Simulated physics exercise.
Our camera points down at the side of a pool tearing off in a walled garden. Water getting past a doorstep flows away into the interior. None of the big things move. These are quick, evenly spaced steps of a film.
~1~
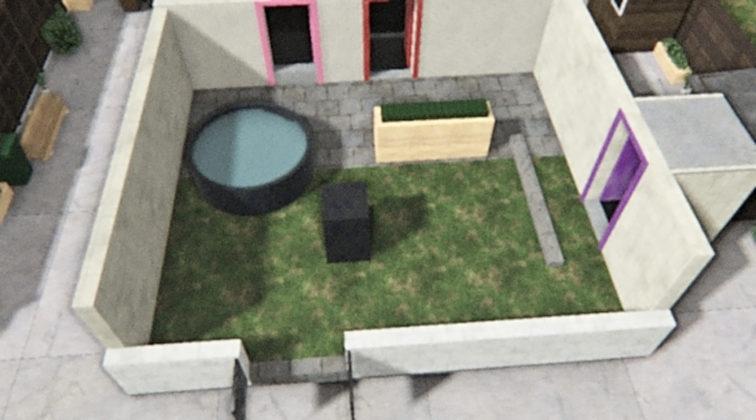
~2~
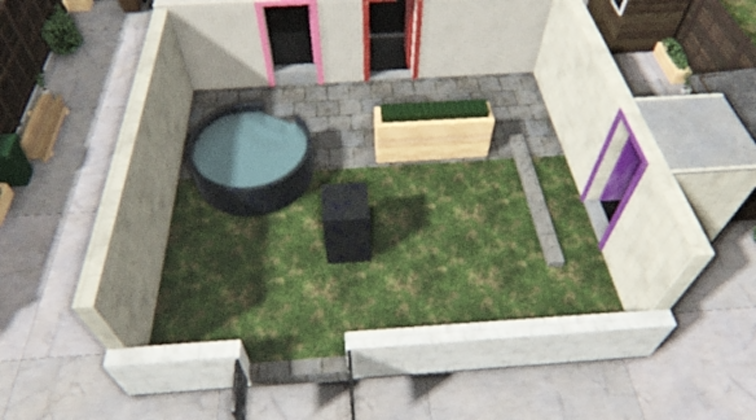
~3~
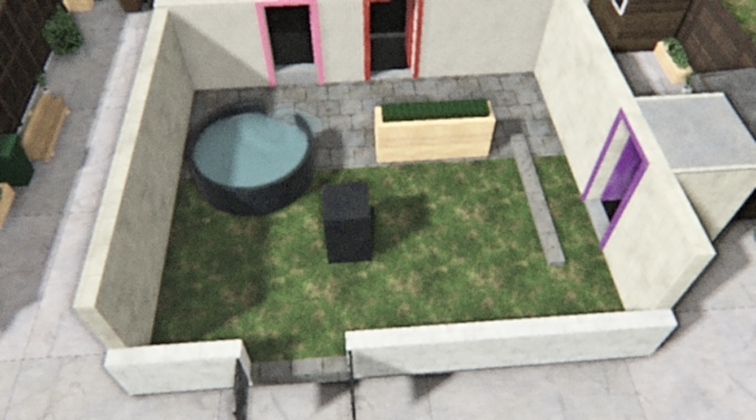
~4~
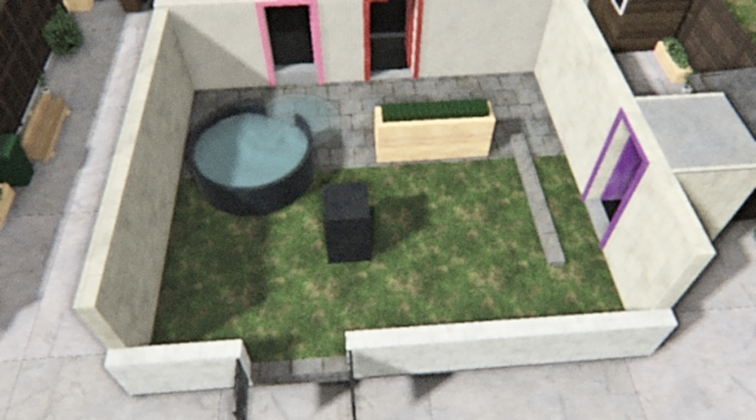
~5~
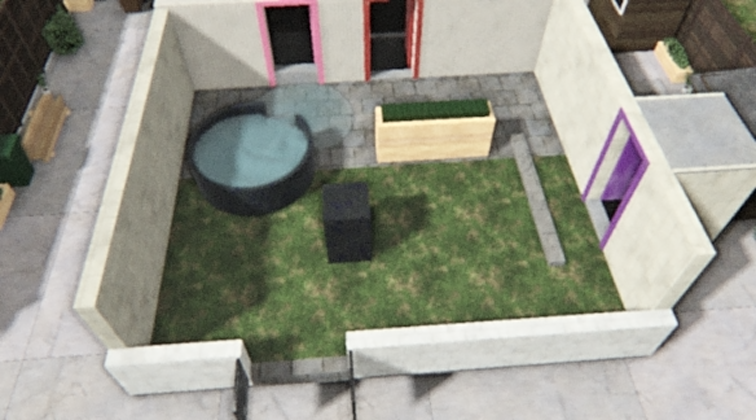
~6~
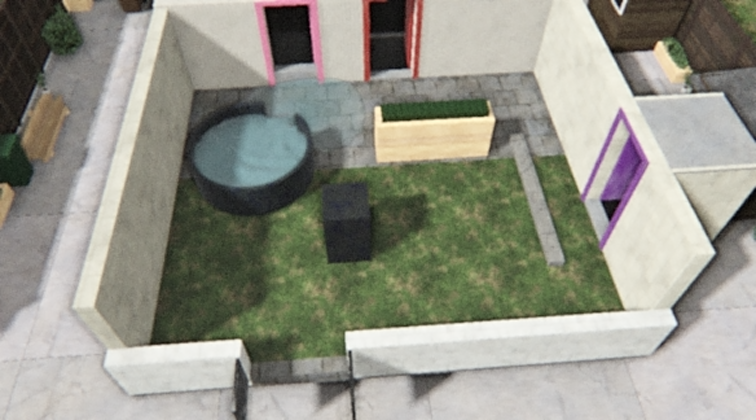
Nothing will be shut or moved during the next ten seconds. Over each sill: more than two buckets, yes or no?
Purple door: No, not more; red door: Yes, more; pink door: No, not more.
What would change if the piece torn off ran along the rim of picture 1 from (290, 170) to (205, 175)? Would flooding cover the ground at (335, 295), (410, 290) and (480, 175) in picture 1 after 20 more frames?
Going through them, the first would be submerged, the next submerged and the last still bare.
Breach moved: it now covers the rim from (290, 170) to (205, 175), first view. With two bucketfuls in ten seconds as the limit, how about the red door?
Note: Red door misses the line.
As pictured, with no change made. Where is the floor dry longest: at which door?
Answer: The door marked purple.
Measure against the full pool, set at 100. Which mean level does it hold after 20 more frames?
Roughly 50 %.
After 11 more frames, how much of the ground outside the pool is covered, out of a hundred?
The answer is around 25 per cent.
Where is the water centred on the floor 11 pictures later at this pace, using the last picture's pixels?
The water's centre sits above (288, 145).
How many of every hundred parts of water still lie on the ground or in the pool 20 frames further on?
Roughly 98 out of every hundred parts.
A moment on, water covers 15 % of the floor; the purple door not reached, the red door wet at the sill, nothing in, the pink door wet at the sill, nothing in.
Next, water covers 25 % of the floor; the purple door not reached, the red door under two buckets in, the pink door wet at the sill, nothing in.
Then, water covers 30 % of the floor; the purple door not reached, the red door over two buckets in, the pink door wet at the sill, nothing in.
Later, water covers 45 % of the floor; the purple door wet at the sill, nothing in, the red door over two buckets in, the pink door wet at the sill, nothing in.
In the end, water covers 70 % of the floor; the purple door wet at the sill, nothing in, the red door over two buckets in, the pink door wet at the sill, nothing in.
